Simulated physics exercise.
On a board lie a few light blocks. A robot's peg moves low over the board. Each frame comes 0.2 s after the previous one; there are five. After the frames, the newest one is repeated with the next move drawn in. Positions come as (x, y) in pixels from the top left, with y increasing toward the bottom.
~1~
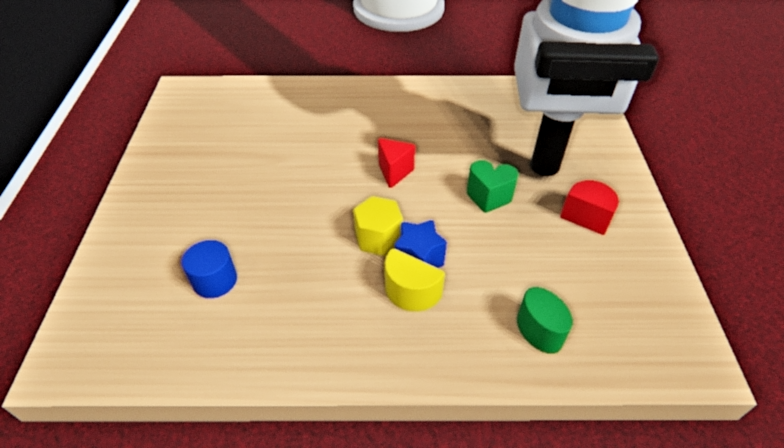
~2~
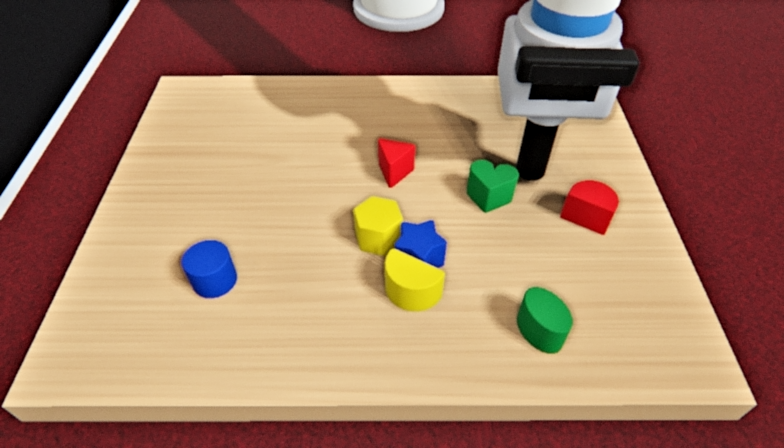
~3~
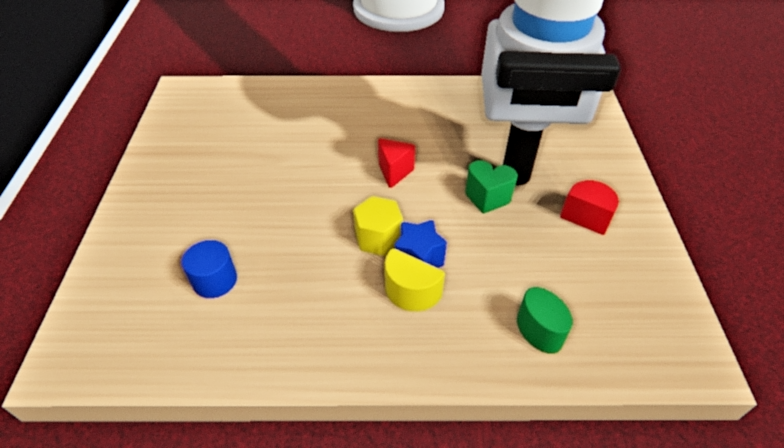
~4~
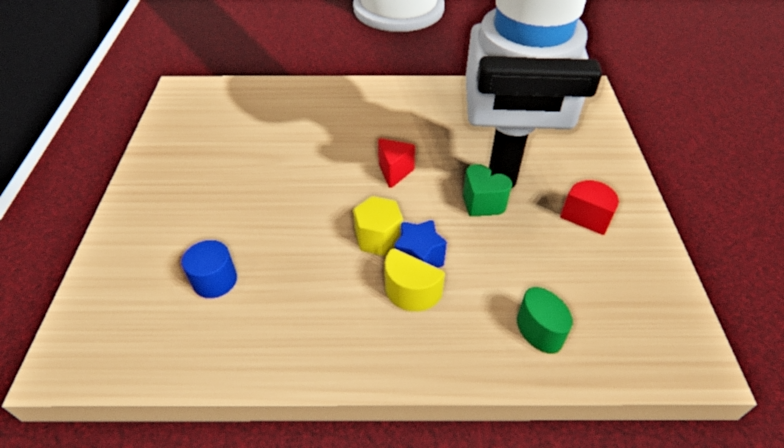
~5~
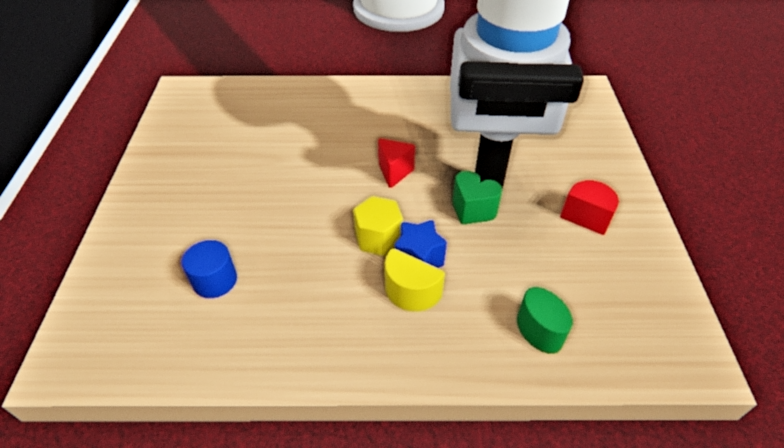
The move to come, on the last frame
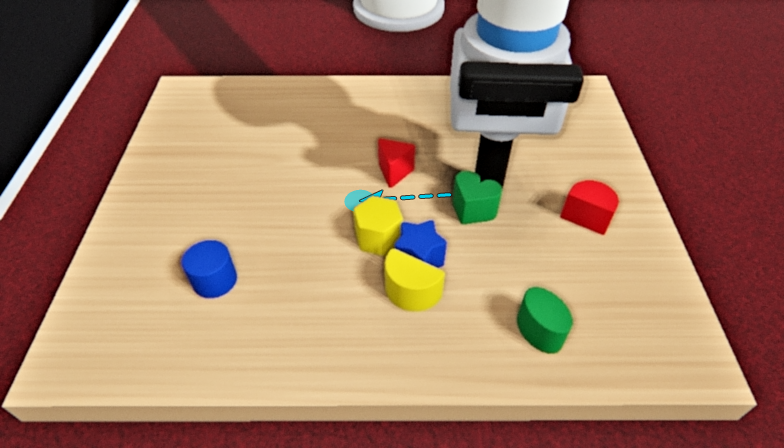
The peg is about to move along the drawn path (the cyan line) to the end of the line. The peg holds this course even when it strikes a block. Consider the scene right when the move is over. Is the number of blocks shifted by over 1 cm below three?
Yes, I think so.
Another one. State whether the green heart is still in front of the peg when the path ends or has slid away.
It slips away.
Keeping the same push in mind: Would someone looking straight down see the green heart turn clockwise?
No, it doesn't check out.
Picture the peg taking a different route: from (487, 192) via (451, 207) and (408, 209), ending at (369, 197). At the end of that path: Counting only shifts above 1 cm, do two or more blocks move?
No - that is not the case.
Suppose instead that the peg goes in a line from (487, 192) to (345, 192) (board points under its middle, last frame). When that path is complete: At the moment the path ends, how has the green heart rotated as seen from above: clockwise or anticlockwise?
From above, counter-clockwise.
Drawn move, straight from (487, 192) to (360, 201).
What follows on the original path. One third of the way, peg at (446, 188); green heart at (464, 193), turned 45° anticlockwise.
Two thirds of the way, peg at (402, 191); green heart at (464, 193), turned 45° anticlockwise.
At the end, peg at (359, 194); red triangular block still; green heart at (464, 193), turned 45° anticlockwise.
